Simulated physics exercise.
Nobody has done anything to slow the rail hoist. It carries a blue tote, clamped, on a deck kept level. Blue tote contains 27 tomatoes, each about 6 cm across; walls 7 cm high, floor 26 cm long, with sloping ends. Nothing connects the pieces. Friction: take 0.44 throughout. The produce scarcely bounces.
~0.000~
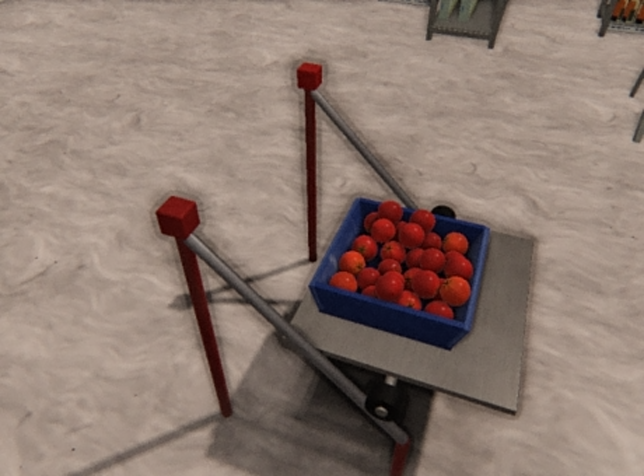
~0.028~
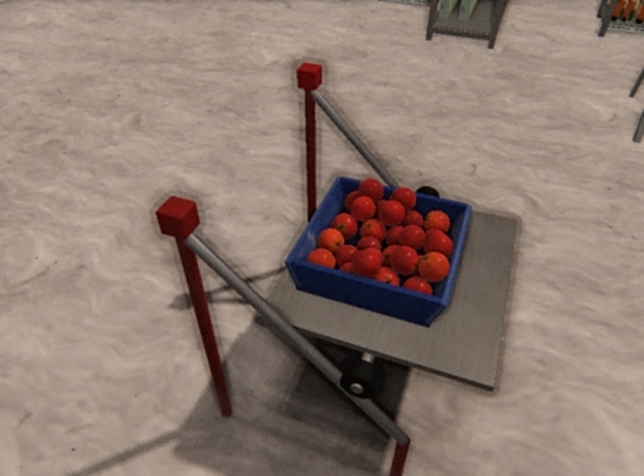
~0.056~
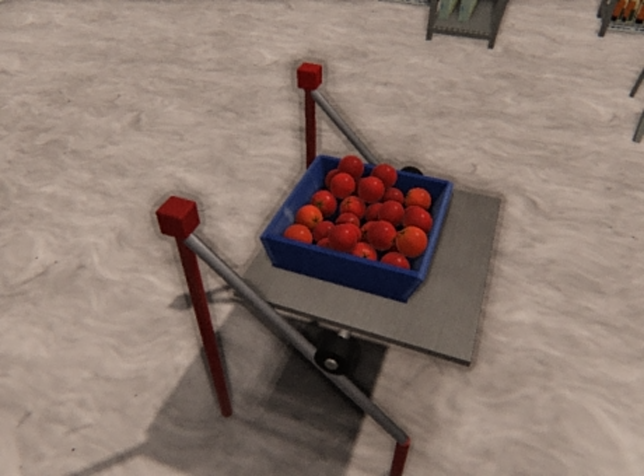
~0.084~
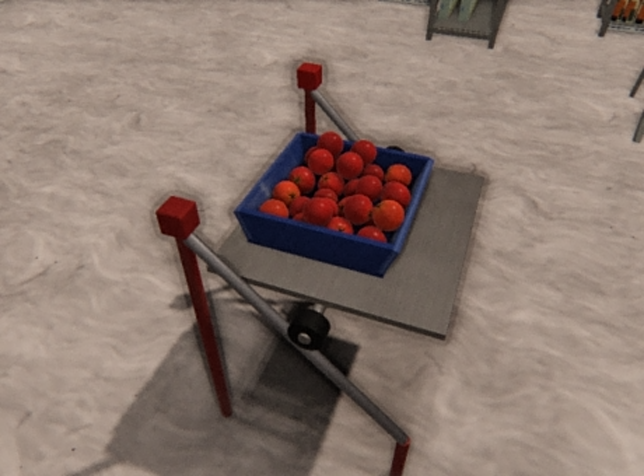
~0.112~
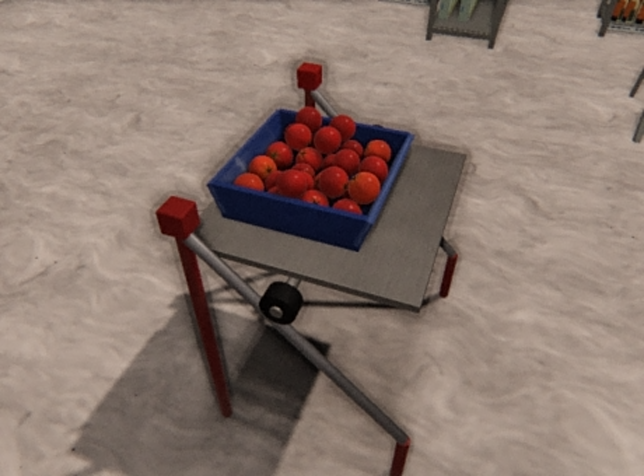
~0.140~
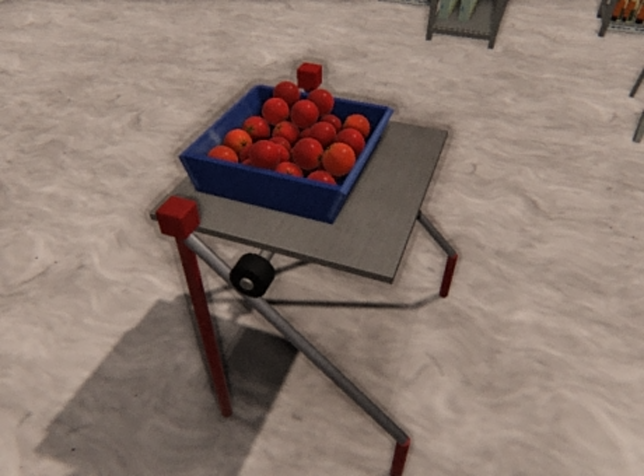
In the video, a level grey platform carrying a blue tote of red tomatoes moves steadily up a pair of sloping rails, travelling toward the upper left between two red posts while the tomatoes stay inside the tote.
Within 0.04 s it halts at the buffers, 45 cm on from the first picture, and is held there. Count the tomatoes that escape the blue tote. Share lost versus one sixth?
The escapes outnumber one in six.
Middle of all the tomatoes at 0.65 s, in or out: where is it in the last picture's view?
Somewhere around pixel (144, 108).
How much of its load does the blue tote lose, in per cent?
I'd say close to 75 per cent, give or take.
After 0.15 s, it meets the buffers.
After 0.27 s, the blue tote is down by 3 of 27.
After 0.43 s, the blue tote is down by 16 of 27.
After 0.65 s, the blue tote is down by 20 of 27.
When it is over (at 1.20 s), the blue tote is down by 20 of 27. Asked share, 20 of 27, 74 per cent.
